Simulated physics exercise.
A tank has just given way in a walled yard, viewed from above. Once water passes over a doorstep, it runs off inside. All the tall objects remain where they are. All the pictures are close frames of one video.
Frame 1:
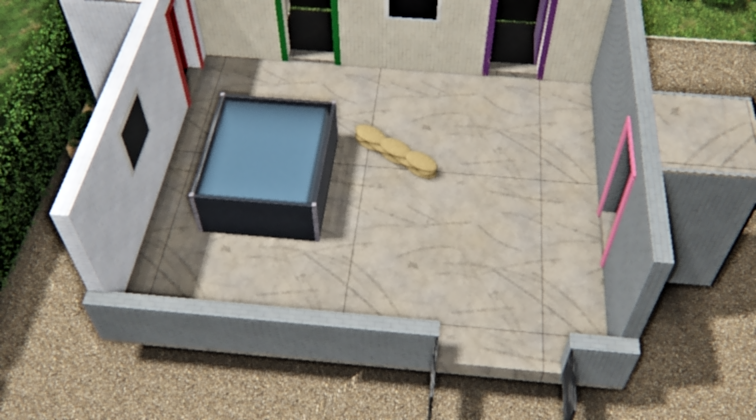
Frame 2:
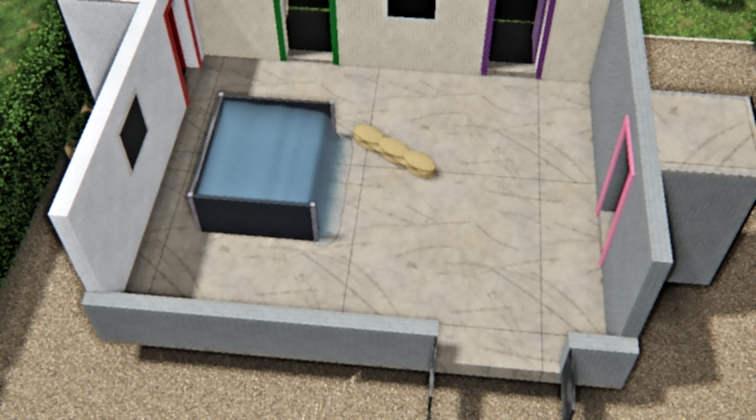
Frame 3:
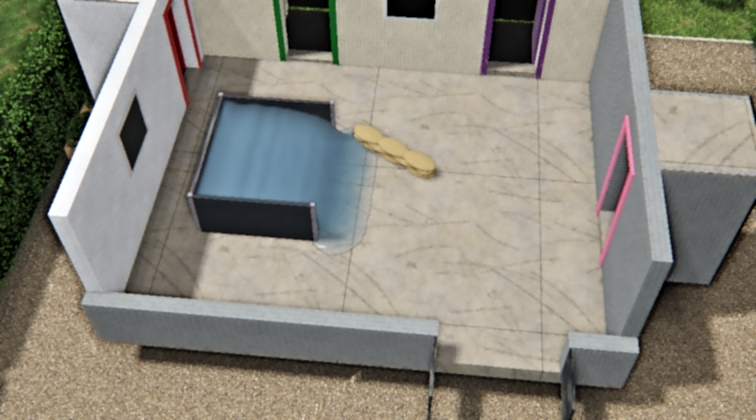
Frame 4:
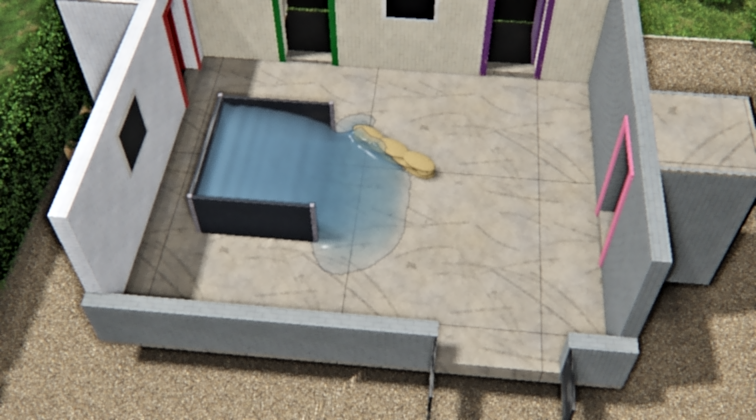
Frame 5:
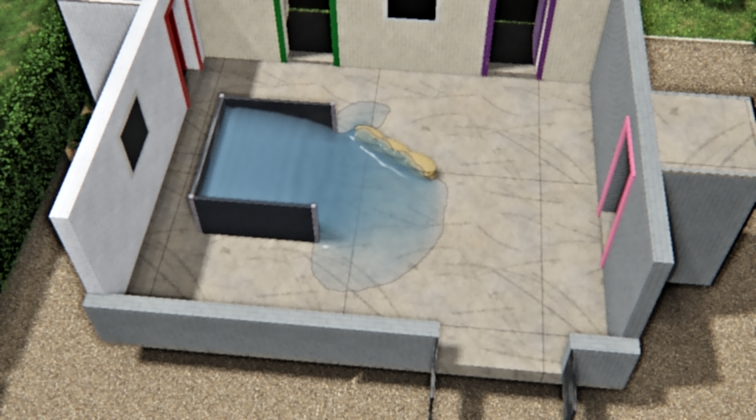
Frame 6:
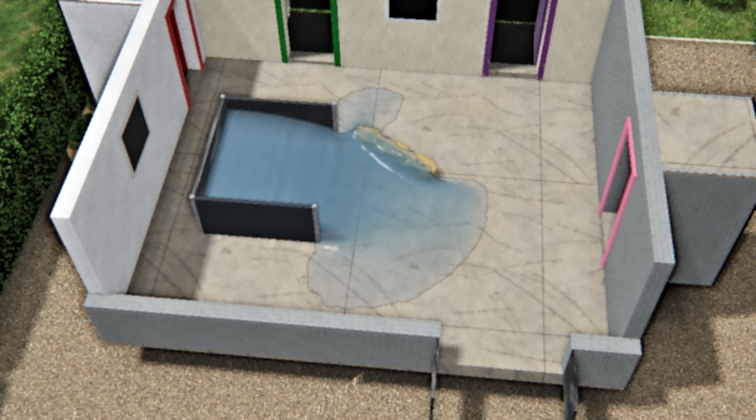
Water poured out of the open right side of a dark tank in a walled yard, spreading across the pale stone floor toward the right and front and washing around and over a lumpy tan barrier.
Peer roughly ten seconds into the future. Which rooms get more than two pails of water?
One by one: The purple door is not overrun past two buckets; the pink door is overrun past two buckets; the green door is not overrun past two buckets; the red door is not overrun past two buckets.
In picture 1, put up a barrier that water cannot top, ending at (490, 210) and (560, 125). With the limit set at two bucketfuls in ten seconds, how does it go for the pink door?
Pink door: Goes past the limit.
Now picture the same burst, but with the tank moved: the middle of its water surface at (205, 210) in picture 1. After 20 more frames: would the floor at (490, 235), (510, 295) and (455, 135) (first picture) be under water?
Points in turn: Inundated; inundated; not reached.
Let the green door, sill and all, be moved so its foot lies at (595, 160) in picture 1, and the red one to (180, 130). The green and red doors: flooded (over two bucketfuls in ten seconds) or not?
Finding - green door breaks the limit, red door is safe.
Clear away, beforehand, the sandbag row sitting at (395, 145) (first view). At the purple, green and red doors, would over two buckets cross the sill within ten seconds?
My reading: Purple lets more in; green stays under; red floods.
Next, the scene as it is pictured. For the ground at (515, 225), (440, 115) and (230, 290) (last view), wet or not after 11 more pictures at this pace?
Result, as listed: Wetted / wetted / not wetted.
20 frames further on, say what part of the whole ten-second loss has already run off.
I'd estimate close to 45 per cent.
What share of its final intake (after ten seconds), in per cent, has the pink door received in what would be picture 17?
Roughly 60 per cent.
A moment on, water covers 45 % of the floor; the purple door not reached, the pink door under two buckets in, the green door not reached, the red door not reached.
Next, water covers 60 % of the floor; the purple door not reached, the pink door far over two buckets in, the green door wet at the sill, nothing in, the red door not reached.
Then, water covers 60 % of the floor; the purple door wet at the sill, nothing in, the pink door far over two buckets in, the green door wet at the sill, nothing in, the red door not reached.
Later, water covers 70 % of the floor; the purple door wet at the sill, nothing in, the pink door far over two buckets in, the green door wet at the sill, nothing in, the red door wet at the sill, nothing in.
In the end, water covers 90 % of the floor; the purple door wet at the sill, nothing in, the pink door far over two buckets in, the green door wet at the sill, nothing in, the red door wet at the sill, nothing in.
